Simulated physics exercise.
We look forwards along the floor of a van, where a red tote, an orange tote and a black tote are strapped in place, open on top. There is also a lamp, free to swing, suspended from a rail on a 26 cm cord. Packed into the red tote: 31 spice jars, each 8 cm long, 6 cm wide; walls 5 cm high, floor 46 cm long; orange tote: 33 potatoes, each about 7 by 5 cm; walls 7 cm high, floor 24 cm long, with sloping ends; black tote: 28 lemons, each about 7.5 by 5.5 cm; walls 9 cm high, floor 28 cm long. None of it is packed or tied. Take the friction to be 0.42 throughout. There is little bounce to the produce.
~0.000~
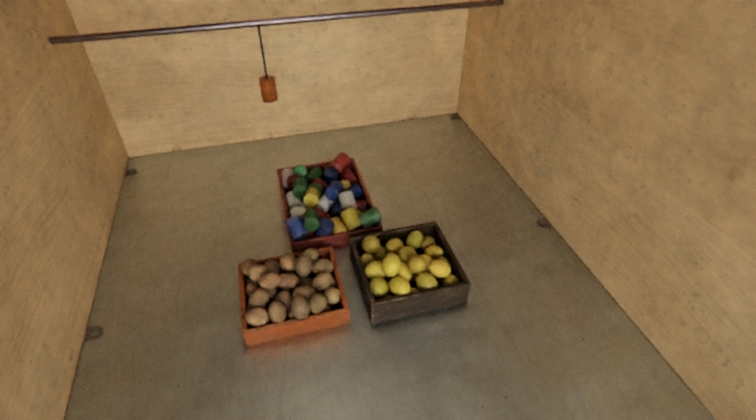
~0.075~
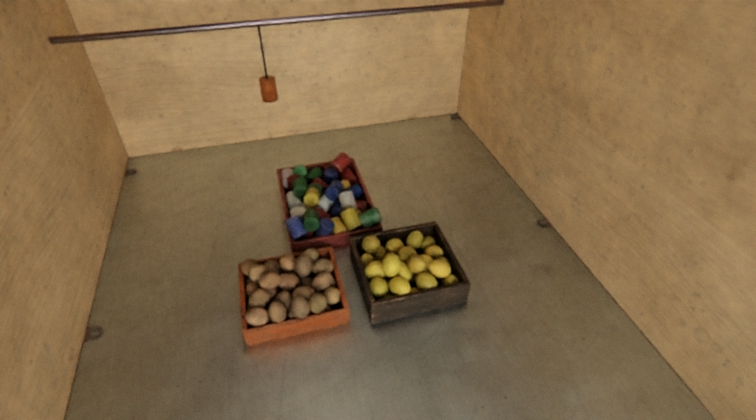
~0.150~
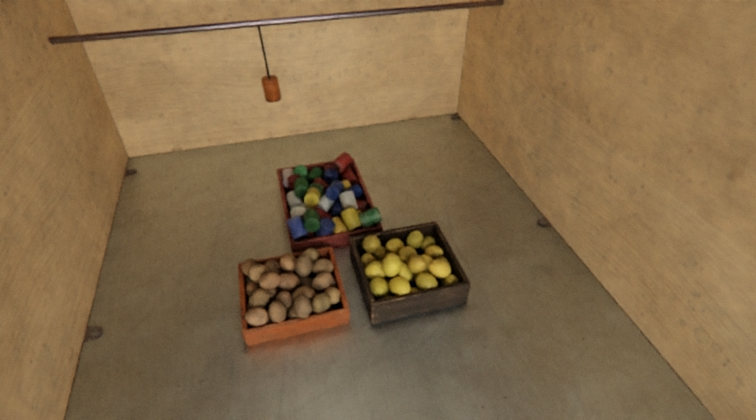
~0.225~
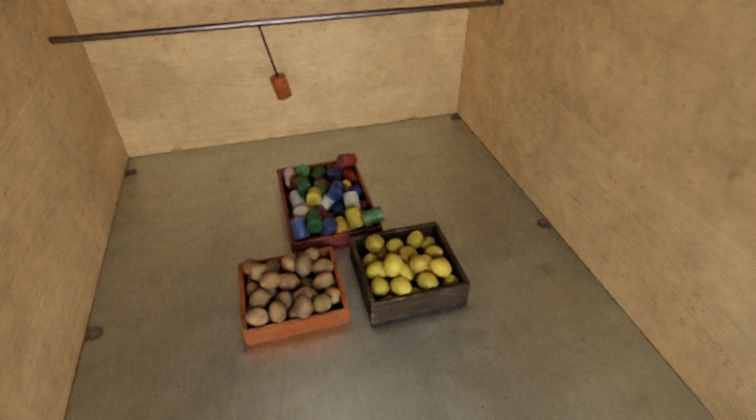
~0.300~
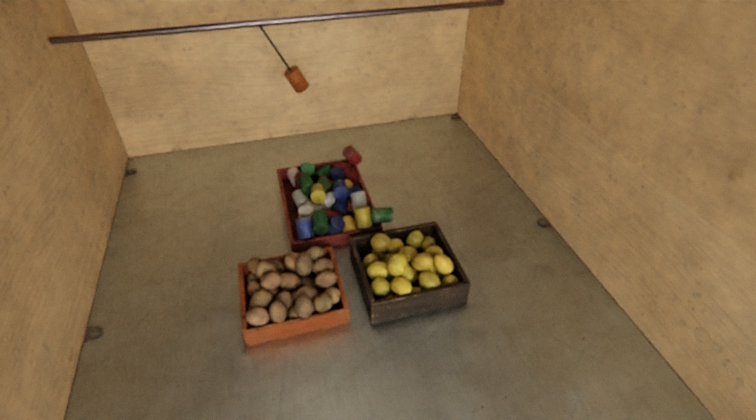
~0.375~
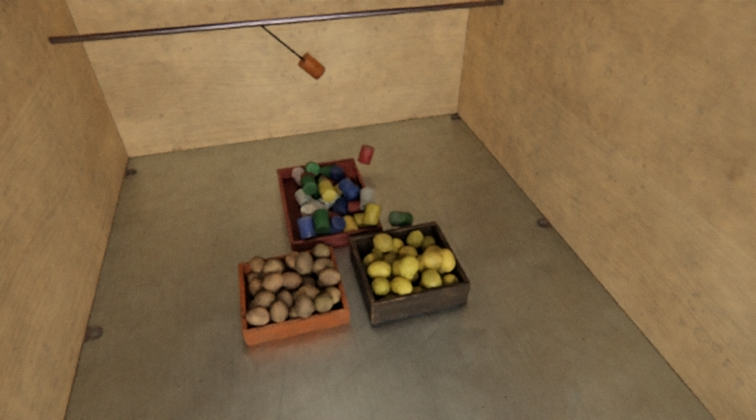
A hanging lamp swings to the right, then colourful jars shift rightward and two leave the red tote.
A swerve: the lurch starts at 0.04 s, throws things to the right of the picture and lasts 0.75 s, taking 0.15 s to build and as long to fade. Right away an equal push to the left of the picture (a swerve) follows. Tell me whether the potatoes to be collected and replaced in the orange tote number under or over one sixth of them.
Most likely the share lost is bigger than a sixth.
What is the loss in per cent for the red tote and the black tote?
Loss: Red tote 30 per cent, black tote 5 per cent.
After 0.66 s, 6 of 31 out of the red tote, 3 of 33 out of the orange tote and 0 of 28 out of the black tote.
After 1.01 s, 6 of 31 out of the red tote, 4 of 33 out of the orange tote and 0 of 28 out of the black tote.
After 1.51 s, 8 of 31 out of the red tote, 9 of 33 out of the orange tote and 1 of 28 out of the black tote.
When it is over (at 2.14 s), 9 of 31 out of the red tote, 9 of 33 out of the orange tote and 1 of 28 out of the black tote. Asked share, 9 of 33, 27 per cent.
